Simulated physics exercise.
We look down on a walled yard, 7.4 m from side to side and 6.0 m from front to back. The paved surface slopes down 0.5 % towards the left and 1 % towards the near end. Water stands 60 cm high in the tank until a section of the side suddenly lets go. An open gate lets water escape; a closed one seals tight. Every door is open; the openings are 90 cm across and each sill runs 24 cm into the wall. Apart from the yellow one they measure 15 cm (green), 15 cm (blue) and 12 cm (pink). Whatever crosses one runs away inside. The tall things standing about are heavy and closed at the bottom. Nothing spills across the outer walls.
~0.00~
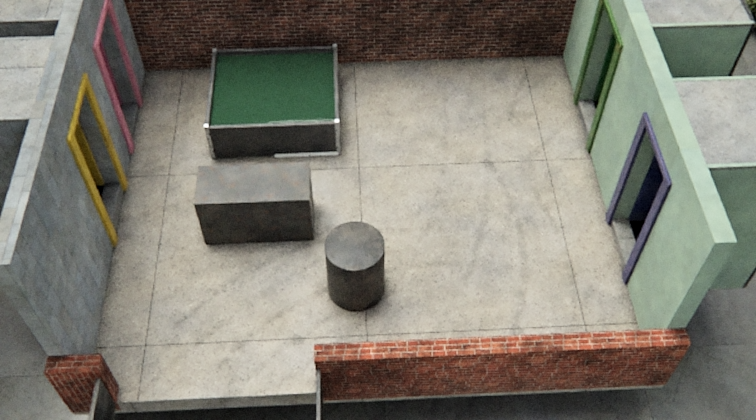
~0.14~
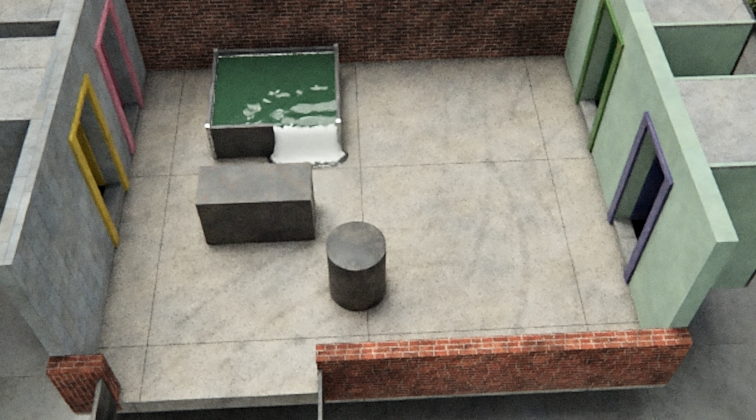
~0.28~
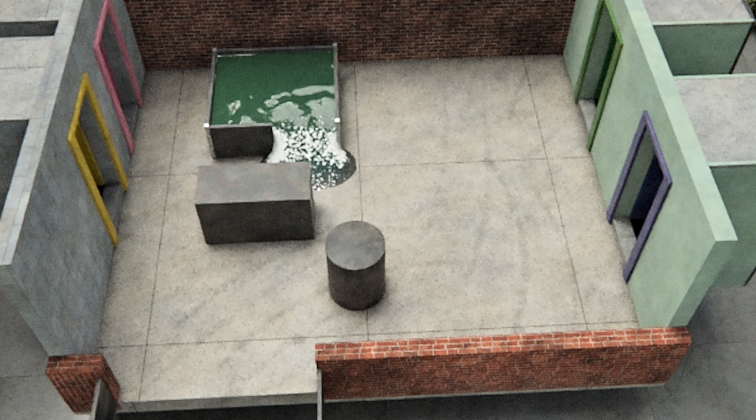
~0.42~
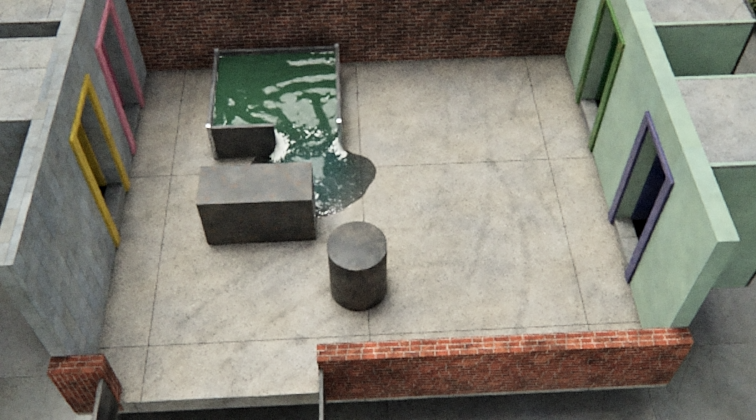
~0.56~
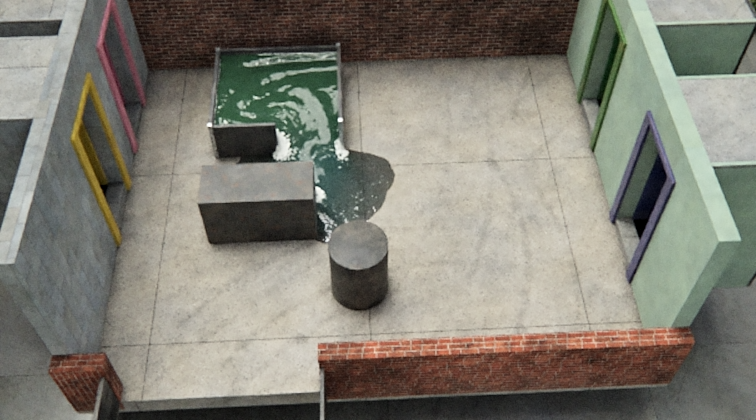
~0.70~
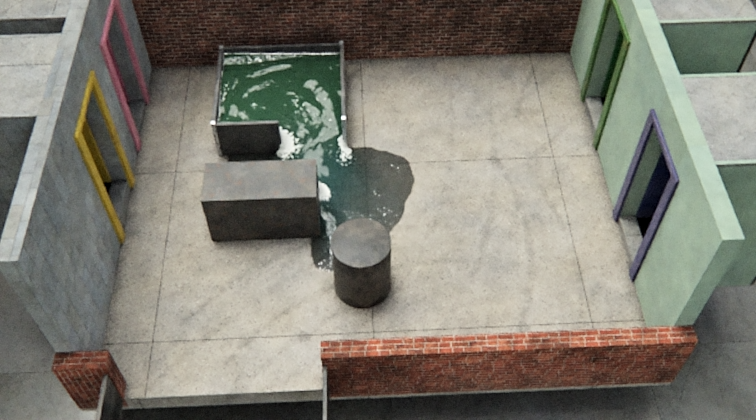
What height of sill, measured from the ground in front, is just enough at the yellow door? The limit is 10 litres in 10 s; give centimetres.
At least 12.5 cm or so.
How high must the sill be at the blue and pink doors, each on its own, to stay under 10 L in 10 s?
Roughly 7.0 cm at blue and 6.5 cm at pink.
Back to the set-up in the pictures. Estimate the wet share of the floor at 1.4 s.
Some 20 per cent of it.
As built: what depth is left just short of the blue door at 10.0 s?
Some 5.0 cm.
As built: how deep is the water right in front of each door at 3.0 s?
In cm: Green 0, blue 1, yellow 12, pink 9.
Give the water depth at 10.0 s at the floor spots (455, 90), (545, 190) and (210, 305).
About 4, 3 and 5 cm.
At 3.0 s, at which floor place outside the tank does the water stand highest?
Around (655, 357).
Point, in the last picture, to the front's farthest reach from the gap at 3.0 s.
Around (655, 357).
After 1.4 s water covers 20 % of the floor, deepest (42 cm) near (305, 192); 1 cm at the yellow door, 0 litres in over its 22 cm sill.
After 3.0 s water covers 50 % of the floor, deepest (37 cm) near (655, 357); 12 cm at the yellow door, 0 litres in over its 22 cm sill.
After 10.0 s water covers 95 % of the floor, deepest (10 cm) near (97, 382); 6 cm at the yellow door, 0 litres in over its 22 cm sill.
At the yellow door as built, the water arrived by 1.4 s and peaked near 14 cm at 2.6 s.
Run again over the same 10 s with other heights there, 16 litres in over 11 cm, 3 litres over 15 cm. The limit of 10 litres is kept from about 12.5 cm up.
